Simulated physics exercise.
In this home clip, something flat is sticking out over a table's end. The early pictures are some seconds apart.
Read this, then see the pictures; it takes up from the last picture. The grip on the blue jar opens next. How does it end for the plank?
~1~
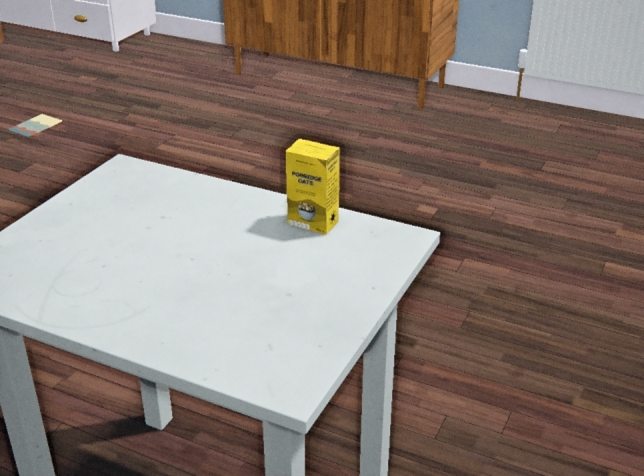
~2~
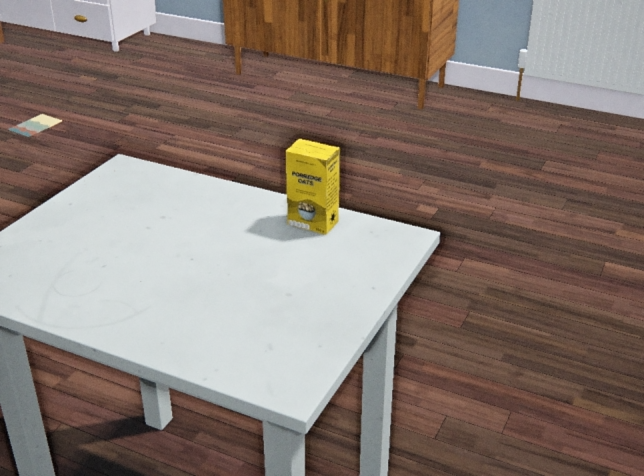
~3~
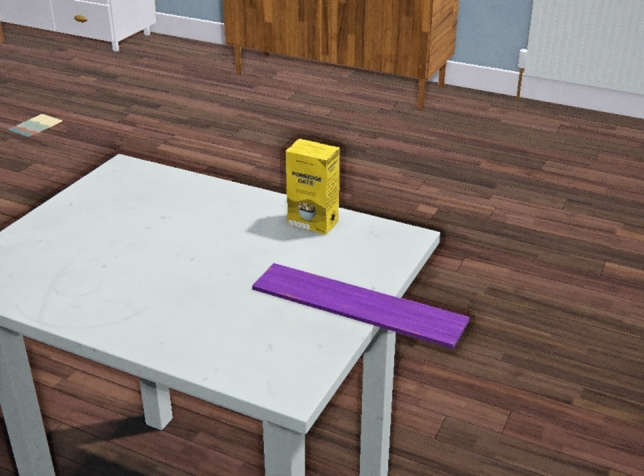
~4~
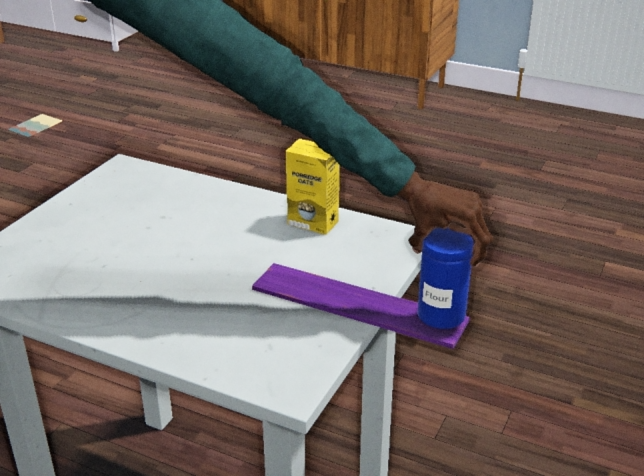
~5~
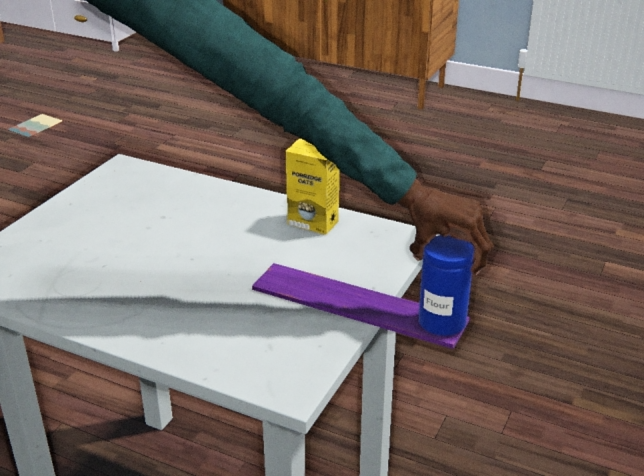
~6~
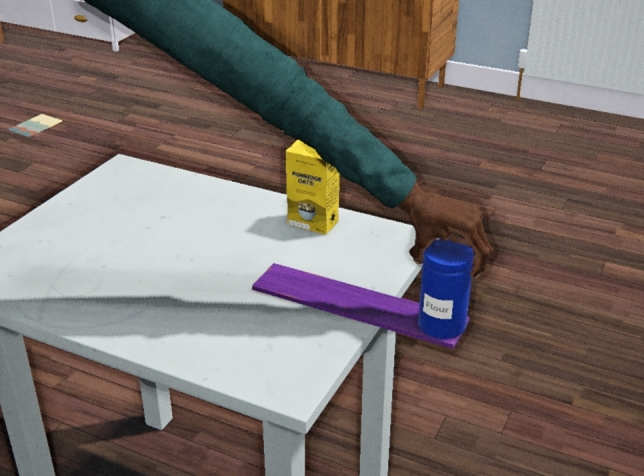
The plank drops off the table.
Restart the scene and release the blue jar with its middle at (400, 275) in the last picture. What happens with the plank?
After that it tumbles.
Then, 0.50 s after the last picture, blue jar and purple plank now down on the floor or falling.
Then, 0.70 s after the last picture, things are still on the move.
By the end, down on the floor or falling, blue jar and purple plank; yellow carton in place. The plank comes down.
